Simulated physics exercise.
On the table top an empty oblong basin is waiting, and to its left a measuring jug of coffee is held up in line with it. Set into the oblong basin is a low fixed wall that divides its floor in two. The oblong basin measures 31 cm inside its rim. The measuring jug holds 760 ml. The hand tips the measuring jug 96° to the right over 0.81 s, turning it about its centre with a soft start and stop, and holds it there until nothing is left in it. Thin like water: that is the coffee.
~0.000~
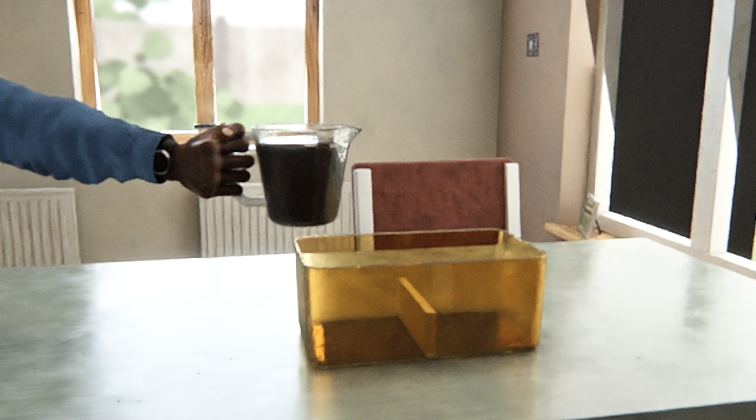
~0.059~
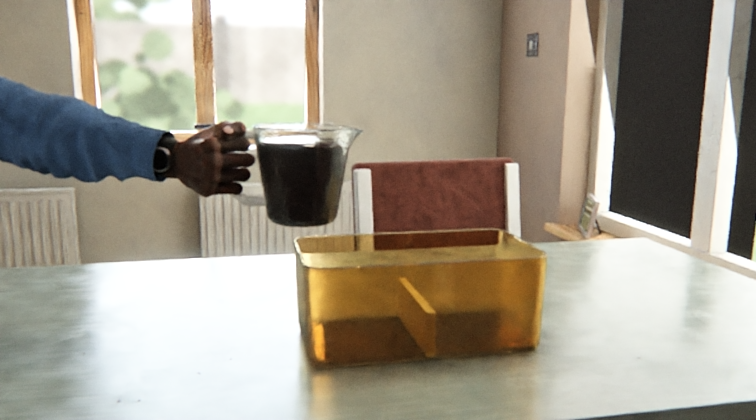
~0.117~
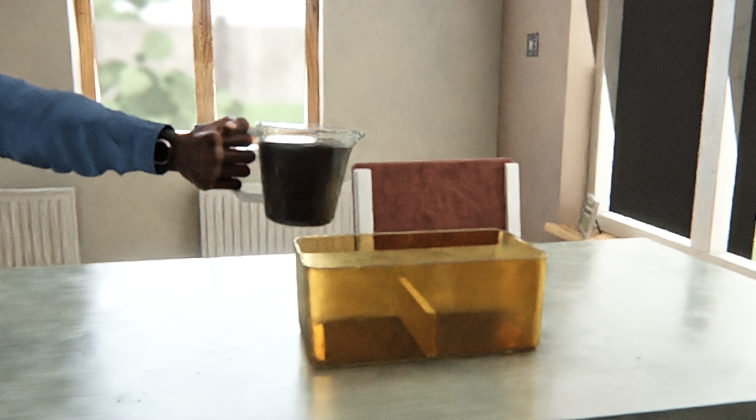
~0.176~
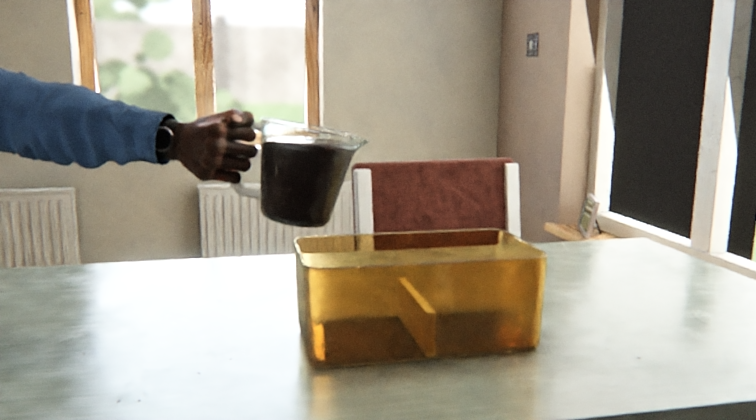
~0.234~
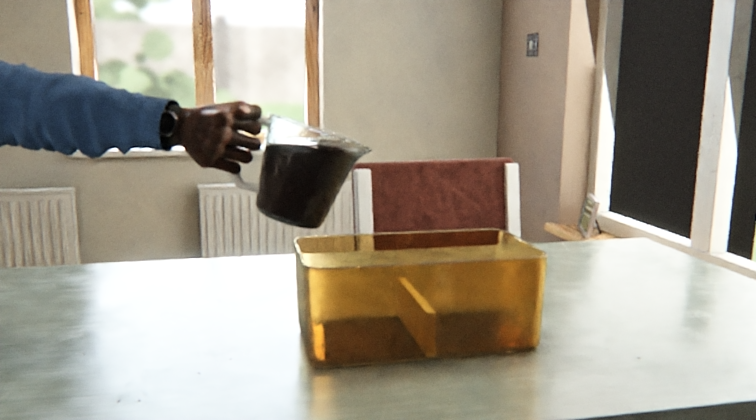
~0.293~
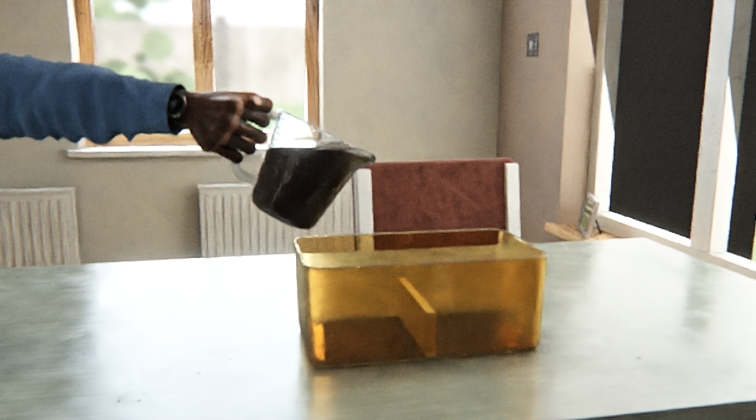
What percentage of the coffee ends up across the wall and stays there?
About 20 per cent.
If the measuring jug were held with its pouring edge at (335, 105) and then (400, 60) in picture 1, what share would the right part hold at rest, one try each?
Result: 5 per cent, then 95 per cent.
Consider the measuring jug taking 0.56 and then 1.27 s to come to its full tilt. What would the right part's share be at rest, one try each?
About 15 %, then about 30 %.
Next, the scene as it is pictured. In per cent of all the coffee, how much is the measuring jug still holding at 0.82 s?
What remains is about 16 percent of it all.
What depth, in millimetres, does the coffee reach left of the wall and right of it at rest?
Roughly 26 mm on the left side and 6 mm on the right side.
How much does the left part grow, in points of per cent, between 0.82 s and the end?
Near 22 percent, more or less.
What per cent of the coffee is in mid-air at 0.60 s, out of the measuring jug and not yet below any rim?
Near 18 per cent of it all.
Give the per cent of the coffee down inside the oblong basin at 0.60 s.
I'd estimate some 24 percent of the liquid.
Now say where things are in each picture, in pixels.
In the first frame, it leans 0°; its right rim is at (362, 128); the coffee meets the walls at (257, 142) and (347, 141); the oblong basin's rim runs from (300, 253) to (524, 243); the wall's top is at (415, 295).
In the second frame, it leans 1°; its right rim is at (363, 129); the coffee meets the walls at (258, 141) and (348, 141).
In the third frame, it leans 5°; its right rim is at (365, 133); the coffee meets the walls at (260, 140) and (349, 143).
In the fourth frame, it leans 11°; its right rim is at (369, 140); the coffee meets the walls at (264, 140) and (354, 145).
In the fifth frame, it leans 18°; its right rim is at (372, 149); the coffee meets the walls at (266, 143) and (362, 146).
In the sixth frame, it leans 28°; its right rim is at (375, 161); the coffee meets the walls at (269, 149) and (369, 154); 1 per cent is over the edge.
After 0.60 s the tilt is 81° and 58 per cent is still to pour, 12 is left of the wall and 12 right of it.
After 0.82 s the tilt is 96° and 15 per cent is still to pour, 57 is left of the wall and 19 right of it.
After 1.06 s the tilt is 96° and 2 per cent is still to pour, 76 is left of the wall and 19 right of it.
After 1.31 s the tilt is 96° and 0 per cent is still to pour, 80 is left of the wall and 20 right of it.
In the end 80 per cent lies left of the wall, 20 right of it and 1 outside.
